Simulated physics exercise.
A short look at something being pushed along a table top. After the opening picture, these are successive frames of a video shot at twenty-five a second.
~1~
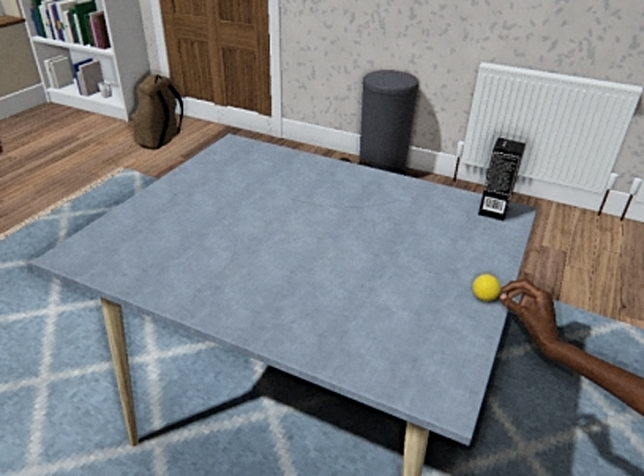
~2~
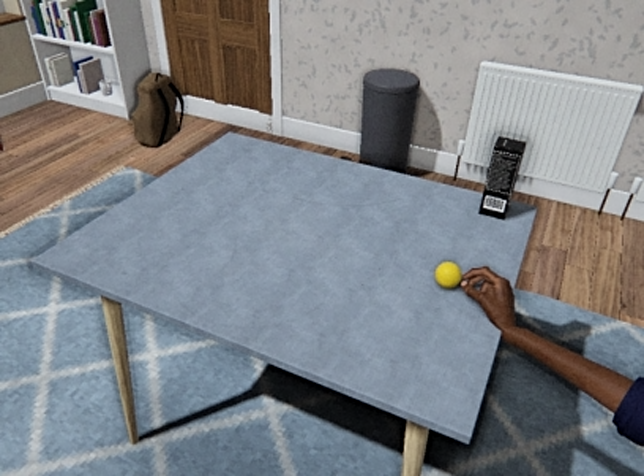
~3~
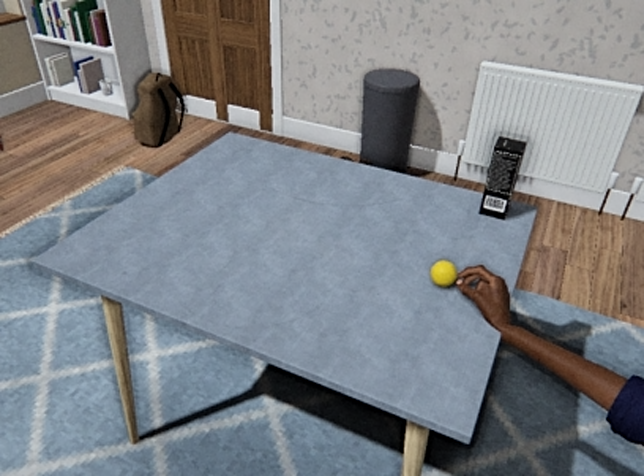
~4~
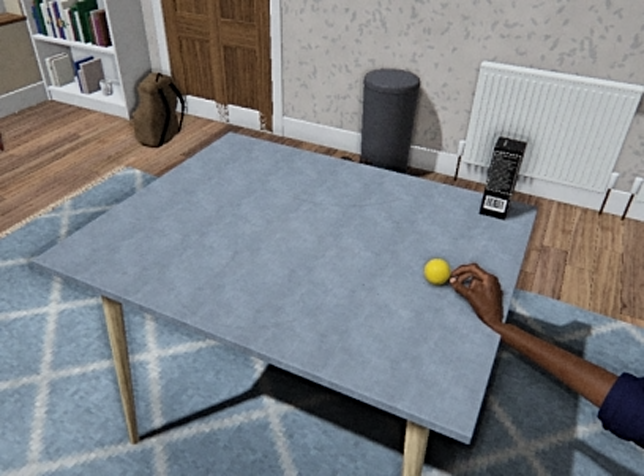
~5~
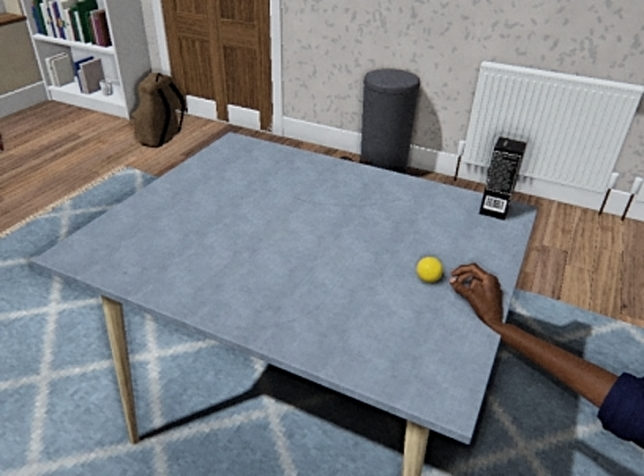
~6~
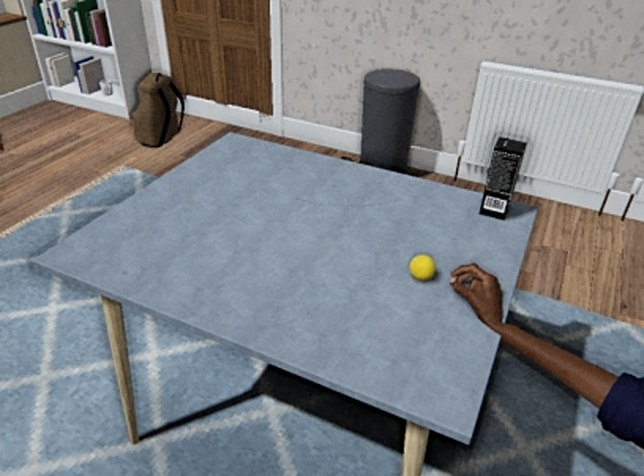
Yellow lemon moving left across a blue-grey table, pushed by a hand from the right, then shifting slightly beyond the still fingers.
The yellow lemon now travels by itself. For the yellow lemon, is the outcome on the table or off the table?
The yellow lemon is still on the table.
Then, 0.10 s on from there, yellow lemon shifted about its own width near (407, 263).
Then, 0.30 s on from there, yellow lemon shifted well along near (381, 255).
Then, 0.60 s on from there, yellow lemon shifted well along near (357, 248).
In the end, moved from the start, yellow lemon. At the end, from the last picture's camera, yellow lemon near (348, 245).
